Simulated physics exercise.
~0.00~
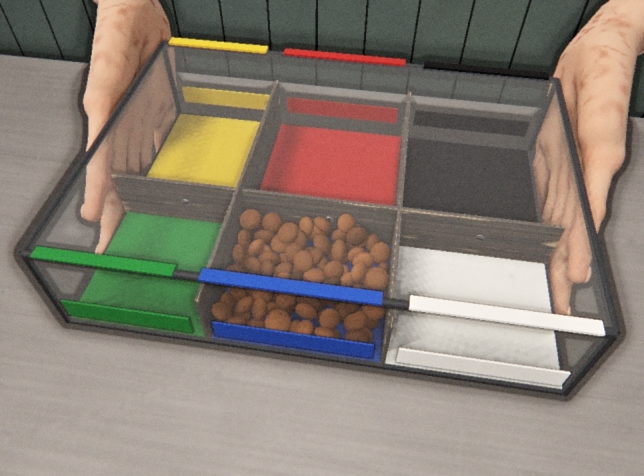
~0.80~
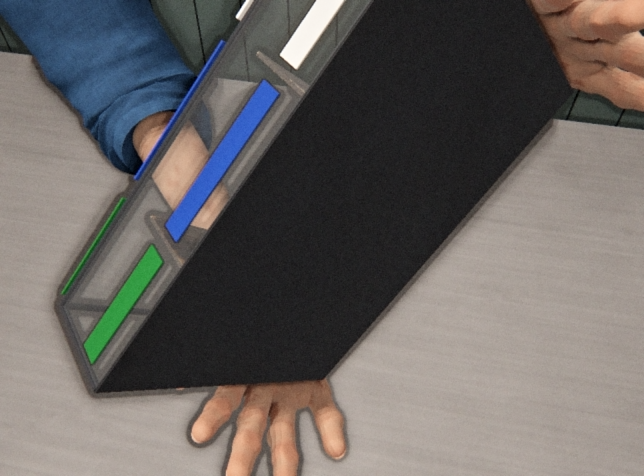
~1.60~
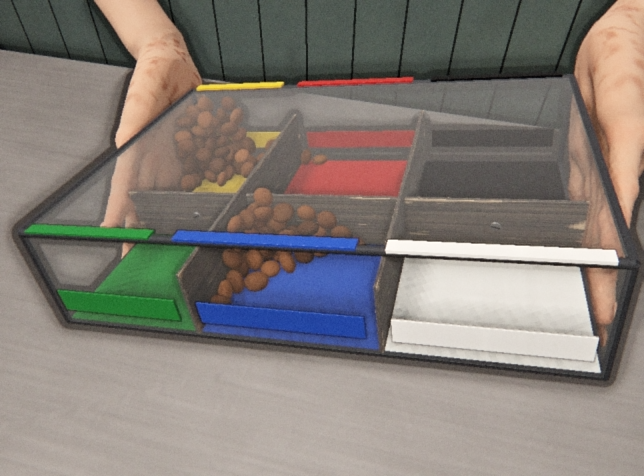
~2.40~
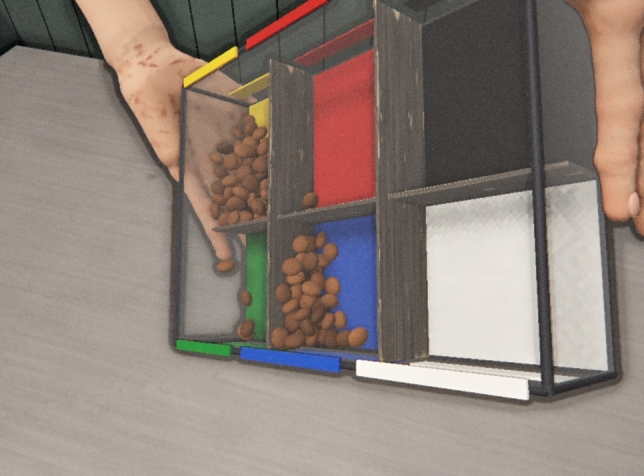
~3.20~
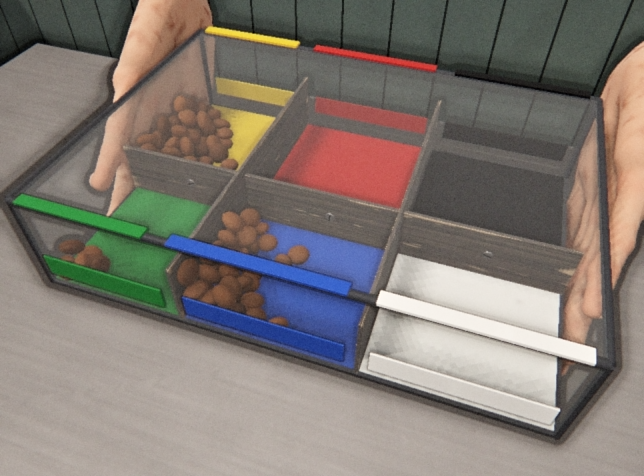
Brown kibble shifting from the blue compartment mostly into yellow and blue, with a little in green, as hands tilt a clear-lidded box.
